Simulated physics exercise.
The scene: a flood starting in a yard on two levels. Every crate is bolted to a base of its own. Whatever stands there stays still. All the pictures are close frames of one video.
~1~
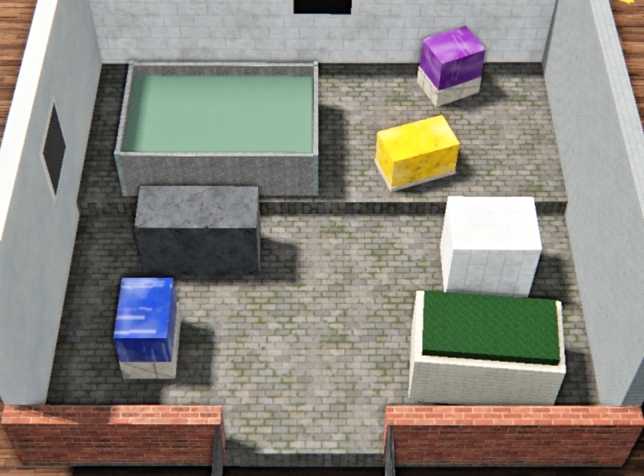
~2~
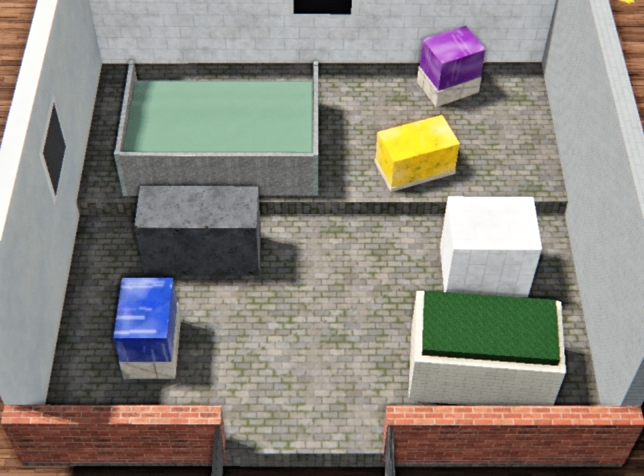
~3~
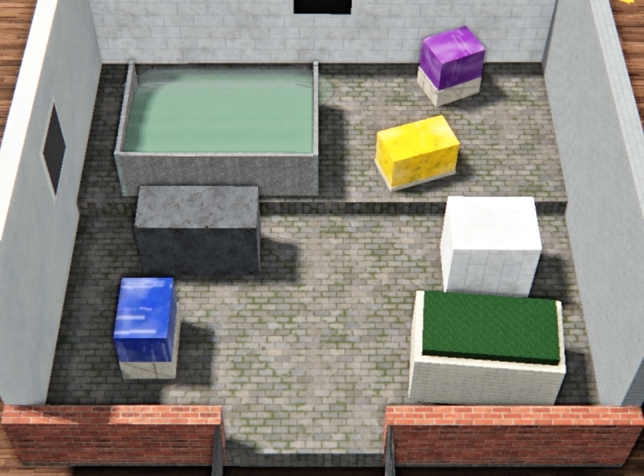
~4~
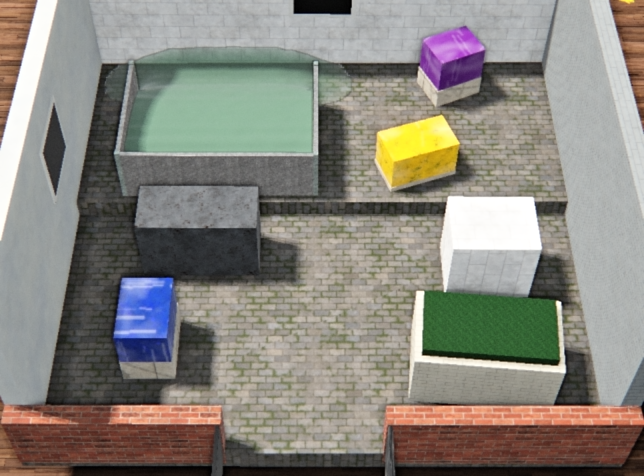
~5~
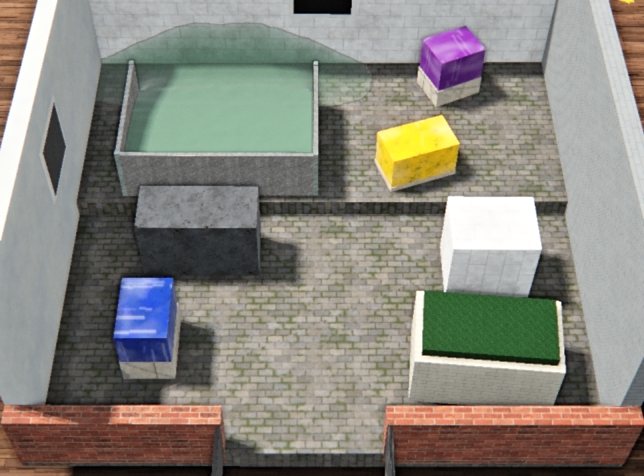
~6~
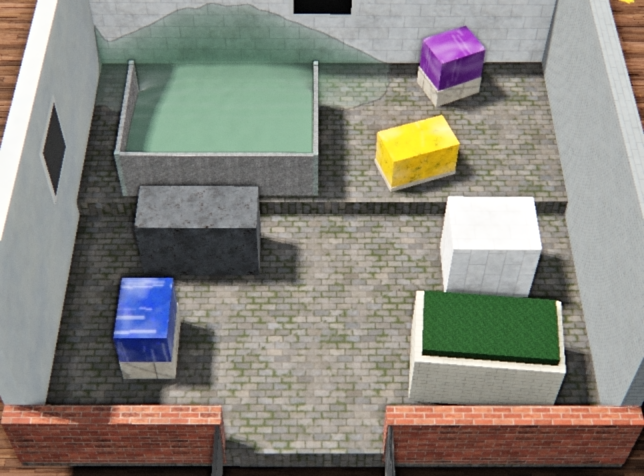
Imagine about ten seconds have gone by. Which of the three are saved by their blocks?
My prediction: The purple crate will be hit by the water; the yellow crate will be hit by the water; the blue crate will be spared.
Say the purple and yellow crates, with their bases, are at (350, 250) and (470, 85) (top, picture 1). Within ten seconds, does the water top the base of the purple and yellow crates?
Ten seconds on, the purple crate is still clear, but the yellow crate has been flooded.
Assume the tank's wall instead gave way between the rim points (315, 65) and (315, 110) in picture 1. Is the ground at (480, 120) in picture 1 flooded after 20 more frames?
Short version: Swamped.
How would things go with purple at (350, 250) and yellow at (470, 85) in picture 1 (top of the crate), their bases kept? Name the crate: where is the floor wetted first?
Yellow one.
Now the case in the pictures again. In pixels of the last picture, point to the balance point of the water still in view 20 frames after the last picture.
My pick is pixel (248, 156).
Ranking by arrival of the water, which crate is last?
Last of all: The blue-painted one.
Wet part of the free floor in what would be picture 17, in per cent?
Close to 35 in a hundred, I think.
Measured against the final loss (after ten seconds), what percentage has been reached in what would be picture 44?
Approximately 10 %.
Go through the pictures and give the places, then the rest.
The first frame shows the open tank at (221, 112) is whole and still.
In the second frame, the front is at a hidden place, out from the gap on the open tank's far side.
In the third frame, the front is at a hidden place, out from the gap on the open tank's far side.
In the fourth frame, the front is at (116, 76), out from the gap on the open tank's far side.
In the fifth frame, water pours out on the open tank's far side and has run to (361, 65).
In the sixth frame, the front is at (384, 64), out from the gap on the open tank's far side.
A moment on, water covers 15 % of the floor; the purple crate water round its plinth, the yellow crate not reached, the blue crate not reached.
Next, water covers 35 % of the floor; the purple crate water round its plinth, the yellow crate water round its plinth, the blue crate water round its plinth.
Then, water covers 55 % of the floor; the purple crate water round its plinth, the yellow crate water round its plinth, the blue crate water round its plinth.
Later, water covers 90 % of the floor; the purple crate water round its plinth, the yellow crate water round its plinth, the blue crate water round its plinth.
In the end, water covers 100 % of the floor; the purple crate was topped, the yellow crate was topped, the blue crate stayed above the water.
